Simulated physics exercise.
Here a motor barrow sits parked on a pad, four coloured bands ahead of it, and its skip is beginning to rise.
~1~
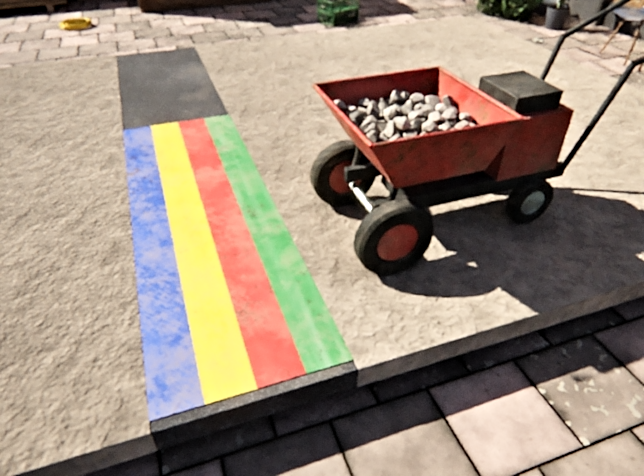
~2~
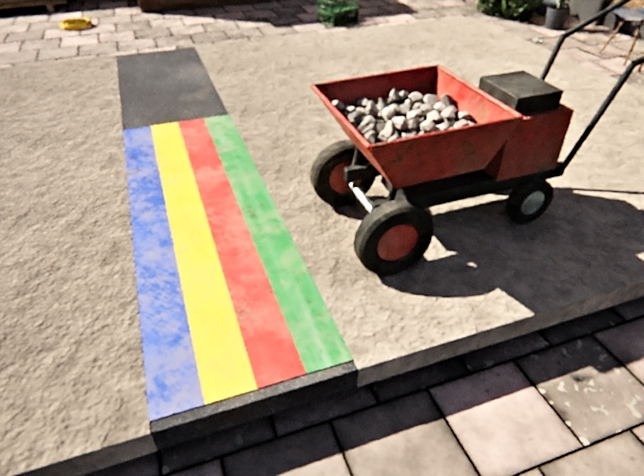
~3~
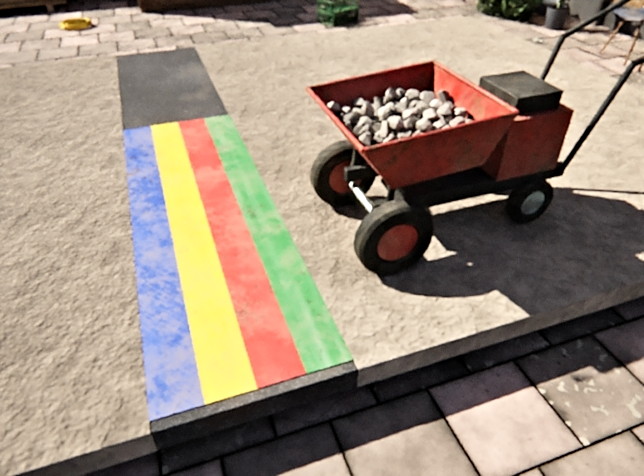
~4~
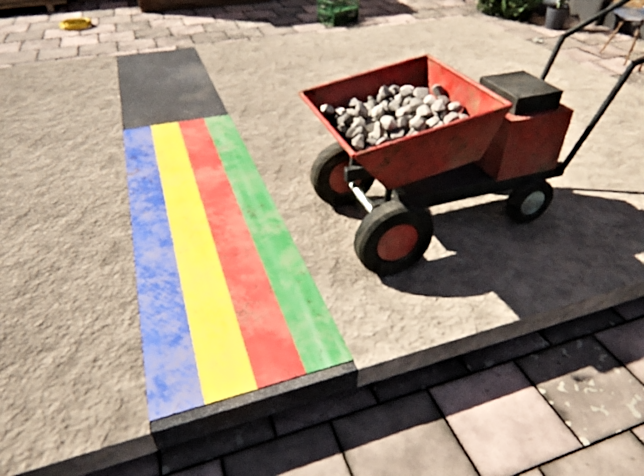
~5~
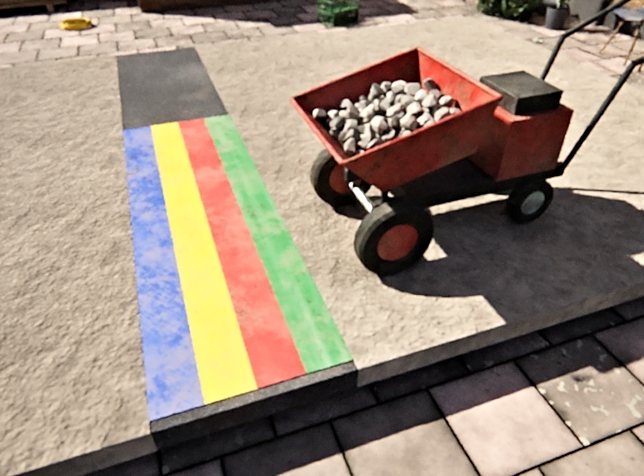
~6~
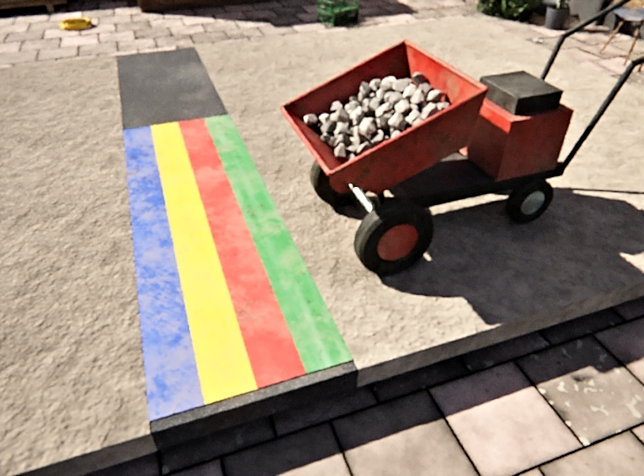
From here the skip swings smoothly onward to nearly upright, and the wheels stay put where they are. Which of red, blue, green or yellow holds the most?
Red.
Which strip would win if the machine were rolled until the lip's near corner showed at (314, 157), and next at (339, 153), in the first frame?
Spot 1 - that yellow strip; spot 2 - yellow.
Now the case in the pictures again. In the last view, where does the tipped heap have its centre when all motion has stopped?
Last view, resting centre - approx. (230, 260).
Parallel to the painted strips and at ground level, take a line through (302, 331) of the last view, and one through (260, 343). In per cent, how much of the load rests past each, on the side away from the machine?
Around 70 per cent for the first, around 40 per cent for the second.
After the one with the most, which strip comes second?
Ranked second: The yellow one.
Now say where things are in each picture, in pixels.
The first picture shows lip of the skip at (372, 147), level; top of the load at (417, 116), broken stones; green strip at (311, 323); red strip at (266, 335); yellow strip at (220, 348); blue strip at (170, 362).
The second picture shows lip of the skip at (370, 148), tipped barely; top of the load at (416, 116).
The third picture shows lip of the skip at (364, 151), tipped barely; top of the load at (423, 109).
The fourth picture shows lip of the skip at (354, 156), tipped a little; top of the load at (417, 106).
The fifth picture shows lip of the skip at (343, 164), tipped a little; top of the load at (428, 111).
The sixth picture shows lip of the skip at (330, 175), tipped clearly; top of the load at (418, 107); green strip at (311, 323); red strip at (266, 335); yellow strip at (220, 348); blue strip at (170, 362).
Soon after the last picture, skip tipped steeply; all in the skip.
A little later, skip tipped right over; most in the skip; a stray few over the green strip; about a quarter over the red strip; a stray few over the yellow strip; a stray few over the blue strip.
Later still, skip tipped right over; about a quarter in the skip; a small part over the green strip; about a third over the red strip; about a quarter over the yellow strip; a stray few over the blue strip; a stray few off the paint.
At rest, skip tipped right over; about a quarter in the skip; a small part over the green strip; about a third over the red strip; about a quarter over the yellow strip; a stray few over the blue strip; a stray few off the paint.
